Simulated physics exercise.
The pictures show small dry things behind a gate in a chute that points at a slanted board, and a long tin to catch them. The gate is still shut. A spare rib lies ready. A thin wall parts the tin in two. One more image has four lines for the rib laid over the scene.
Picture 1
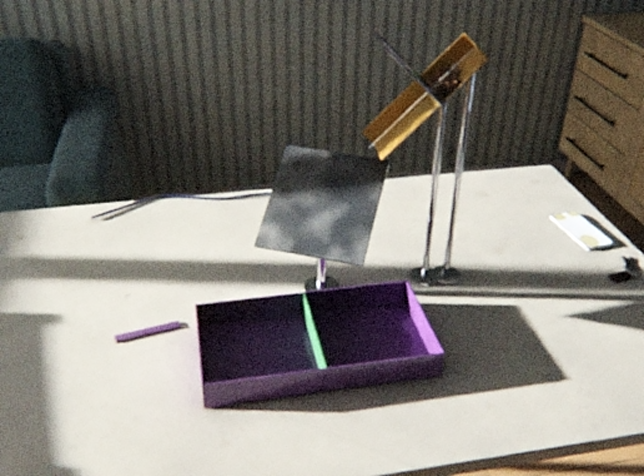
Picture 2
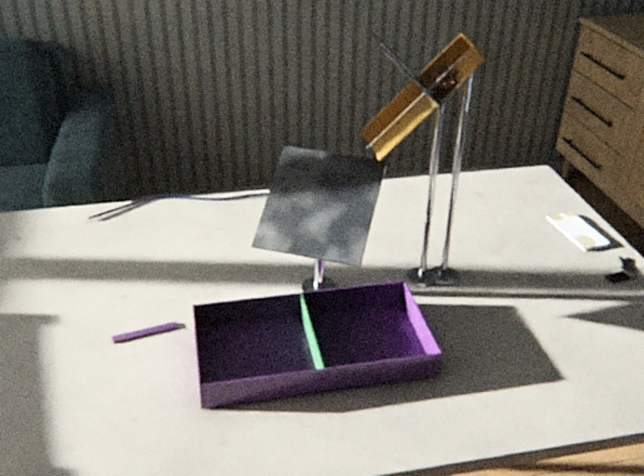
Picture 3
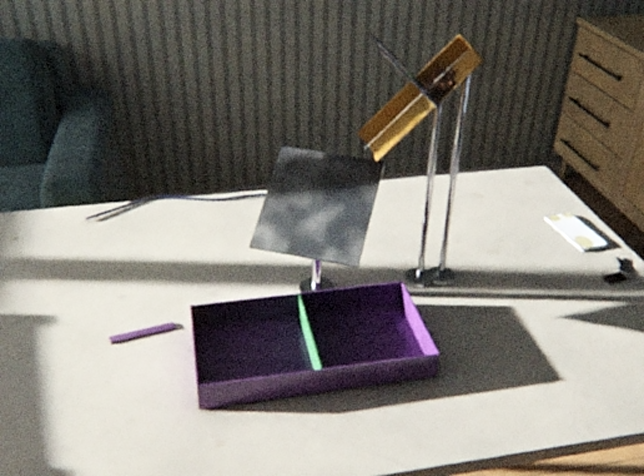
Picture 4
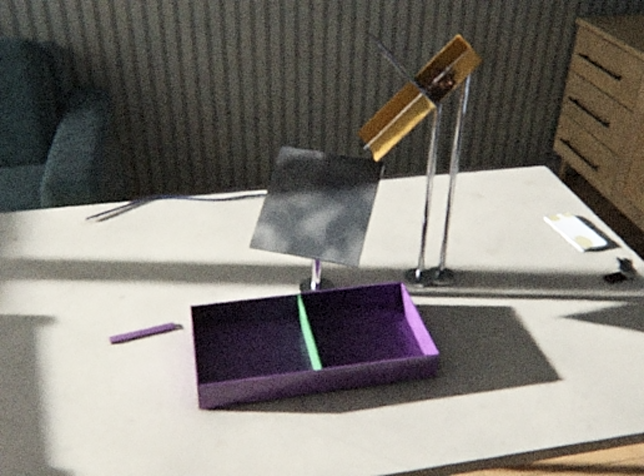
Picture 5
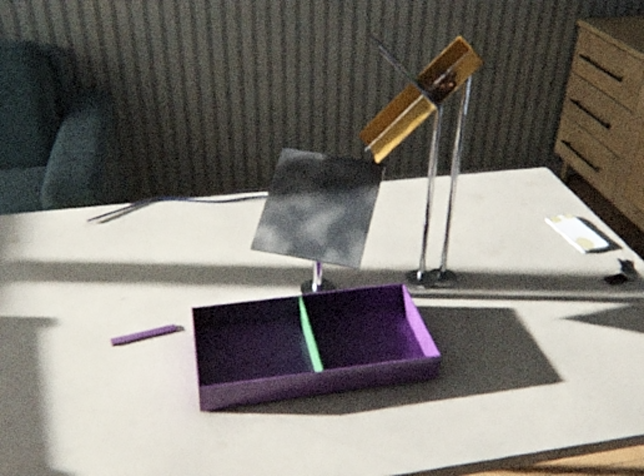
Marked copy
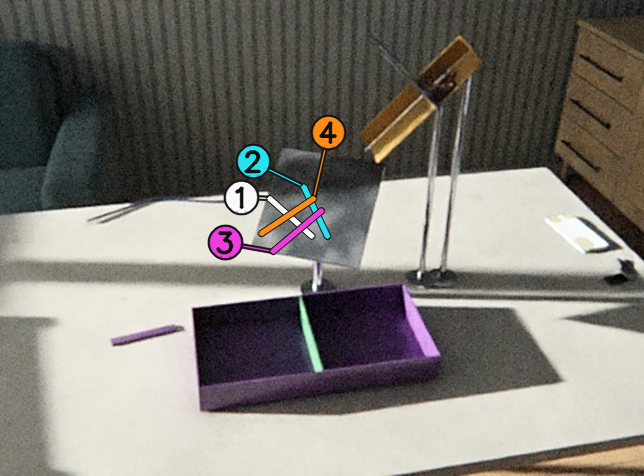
Purple tray with a green divider sitting on a white table beside a tilted grey board and raised orange chute, nothing visibly moving.
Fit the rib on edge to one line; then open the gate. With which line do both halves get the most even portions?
I would pick line 1.
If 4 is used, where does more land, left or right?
The left half.
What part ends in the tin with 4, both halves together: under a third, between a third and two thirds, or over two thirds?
Over two thirds.
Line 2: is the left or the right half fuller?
Right.
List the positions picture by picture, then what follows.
Load behind the gate near (442, 84), cereal balls; lip of the chute near (378, 152), sloping fairly steeply, in the first frame.
Middle of the board near (320, 203), tilted fairly steeply; middle of its low edge near (305, 256); of its high edge near (335, 153), in the second frame.
Front corners of the tin near (197, 386) and (439, 354); front end of its middle wall near (322, 369); gate still shut near (415, 80), in the third frame.
Middle of the load near (436, 85); lip near (373, 153), in the fourth frame.
Middle of the load near (437, 87); lip near (374, 155), in the fifth frame.
On the marked copy, line 1 from (269, 198) to (311, 236); line 2 from (303, 186) to (327, 236); line 3 from (321, 210) to (273, 251); line 4 from (313, 198) to (261, 233).
If 1 is chosen, of what is caught, close to a third in the left half, close to two thirds in the right.
If 2 is chosen, of what is caught, a small share in the left half, all but a few in the right.
If 3 is chosen, of what is caught, the bulk in the left half, close to a quarter in the right.
If 4 is chosen, of what is caught, all but a few in the left half, a small share in the right.
